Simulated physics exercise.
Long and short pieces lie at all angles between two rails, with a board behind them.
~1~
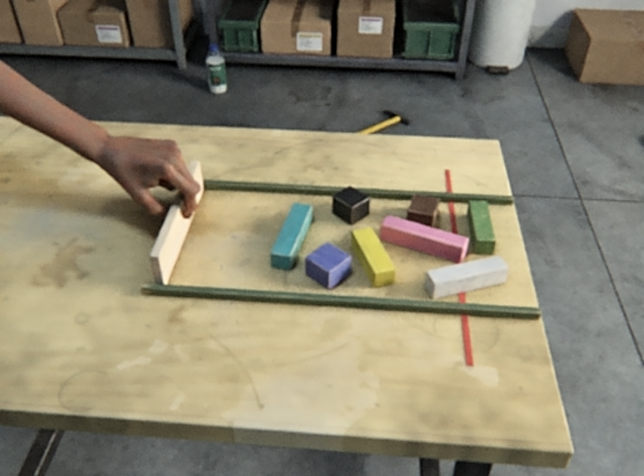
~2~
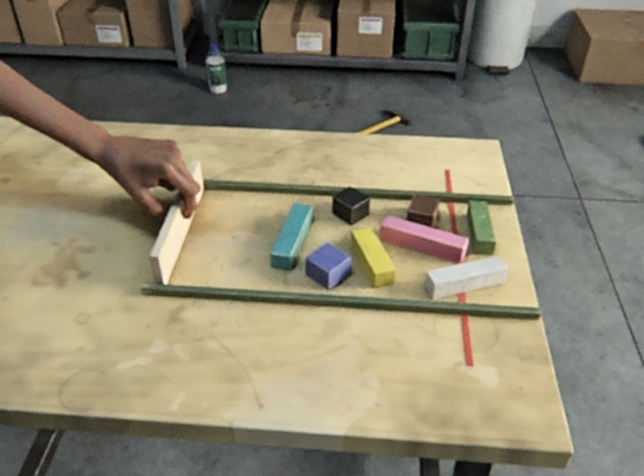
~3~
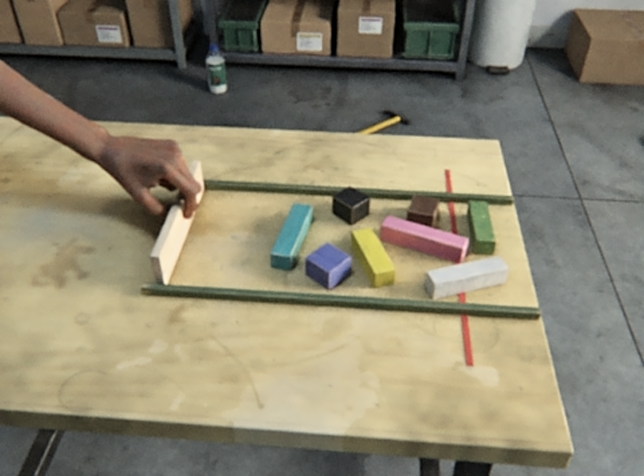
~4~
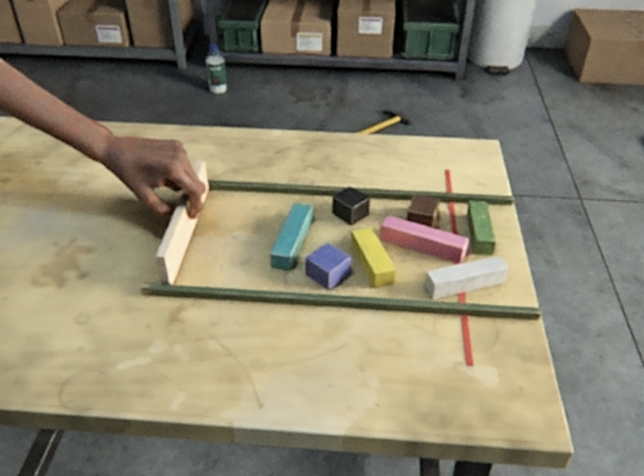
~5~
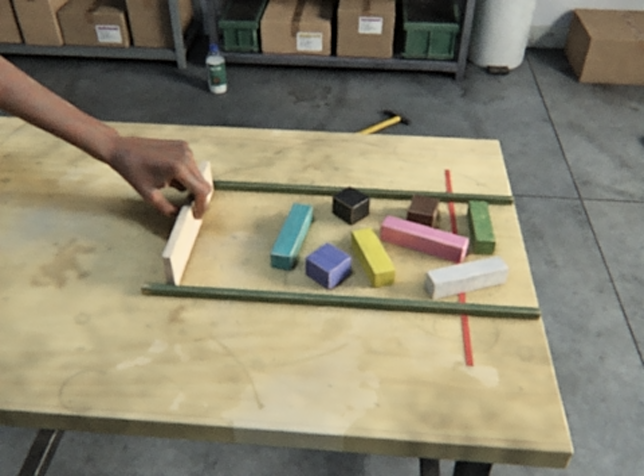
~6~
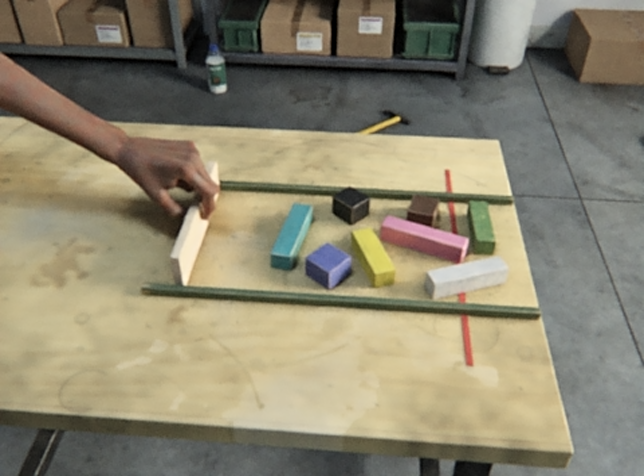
A hand held a pale board upright at the left end of two green rails, then slid it a little to the right, while the scattered colored blocks between the rails stayed still.
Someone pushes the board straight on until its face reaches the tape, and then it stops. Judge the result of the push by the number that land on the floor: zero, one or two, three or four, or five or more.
The number that land on the floor is one or two.
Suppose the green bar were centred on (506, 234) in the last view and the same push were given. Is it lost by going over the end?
In the end the green bar slides off.
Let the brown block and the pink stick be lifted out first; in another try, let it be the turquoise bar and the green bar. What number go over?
The first try gives 1, the second gives 0.
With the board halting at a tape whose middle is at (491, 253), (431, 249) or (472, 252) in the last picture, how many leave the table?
The counts: 5, 0 and 2.
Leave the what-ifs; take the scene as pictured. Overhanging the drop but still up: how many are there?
Number: 1.
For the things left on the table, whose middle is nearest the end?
The pink stick is foremost.
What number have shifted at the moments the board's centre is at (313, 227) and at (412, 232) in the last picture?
At the first spot 2, then 8.
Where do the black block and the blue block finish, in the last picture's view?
The first near (468, 205), the second near (481, 290).
Soon after, none off yet; green bar at rest near (481, 227); white bar at rest near (466, 277); brown block at rest near (423, 212).
In the end, the number that fall off is one or two; gone, white bar and green bar.
